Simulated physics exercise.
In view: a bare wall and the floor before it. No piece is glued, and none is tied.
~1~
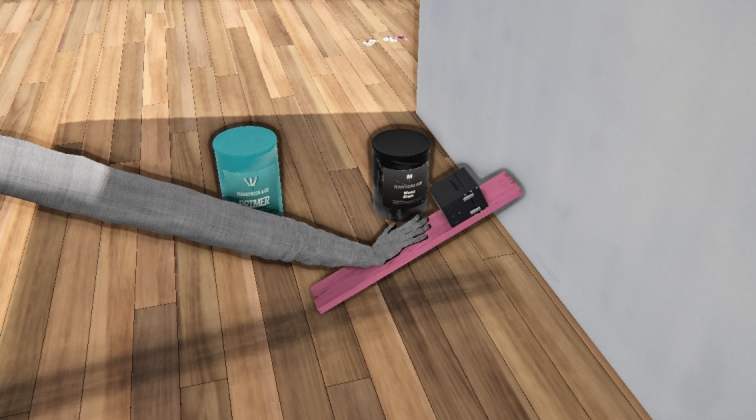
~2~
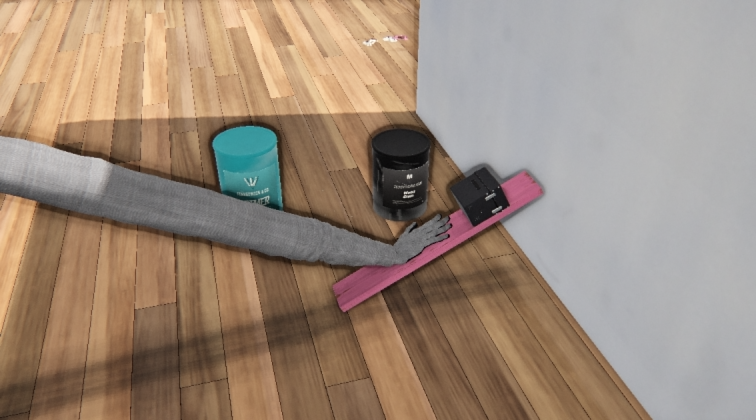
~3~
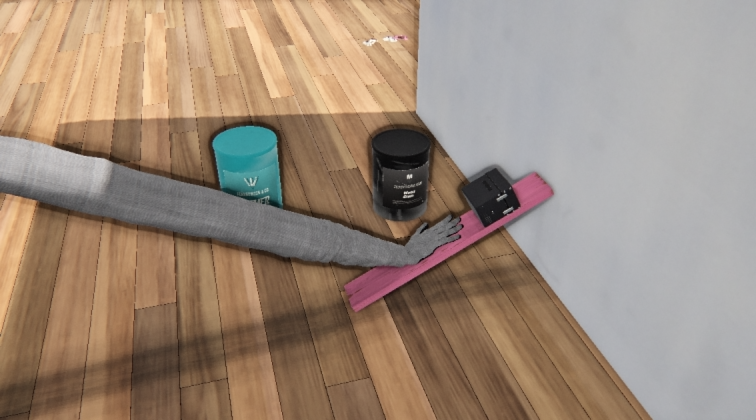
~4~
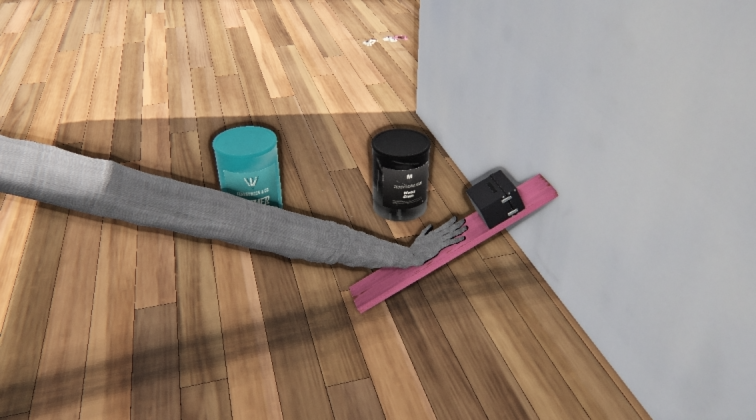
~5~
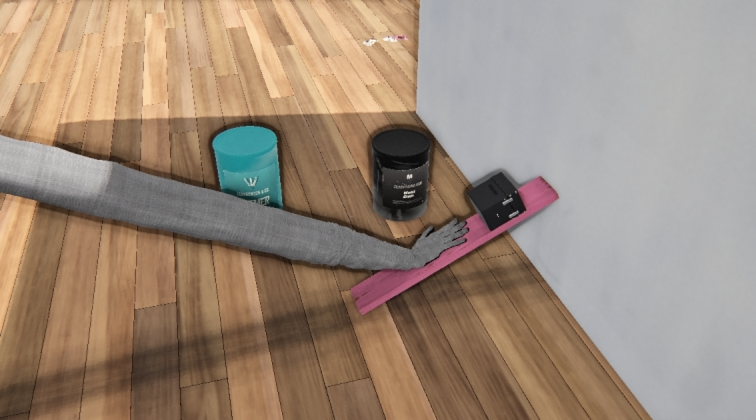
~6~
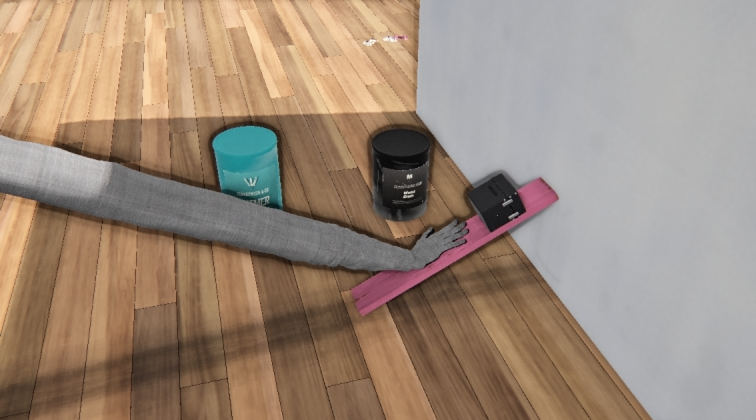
We see a gray arm and hand move a pink plank with a black box on it rightward across a wooden floor toward a bare wall, beside a teal container and a black pail; then everything stays still.
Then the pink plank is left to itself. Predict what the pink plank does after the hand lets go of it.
Prediction: It slides down.
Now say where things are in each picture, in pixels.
In the first picture, on its way; pink plank (414, 242); black pail (400, 175).
In the second picture, on its way; pink plank (435, 241); black pail (400, 175).
In the third picture, on its way; pink plank (446, 242); black pail (400, 175).
In the fourth picture, on its way; pink plank (451, 243); black pail (400, 175).
In the fifth picture, propped up under the hand; pink plank (452, 245); black pail (400, 175).
In the sixth picture, propped up under the hand; pink plank (452, 246); black pail (400, 175).
Then, 0.30 s on from there, pink plank leaning 18° more than when let go near (439, 274).
Then, 0.40 s on from there, pink plank leaning 28° more than when let go near (434, 283).
Then, 0.50 s on from there, pink plank leaning 27° more than when let go near (432, 289).
In the end, moved from the start, pink plank; the other 2 unmoved. At the end, from the last picture's camera, pink plank near (432, 288). The plank gives way.
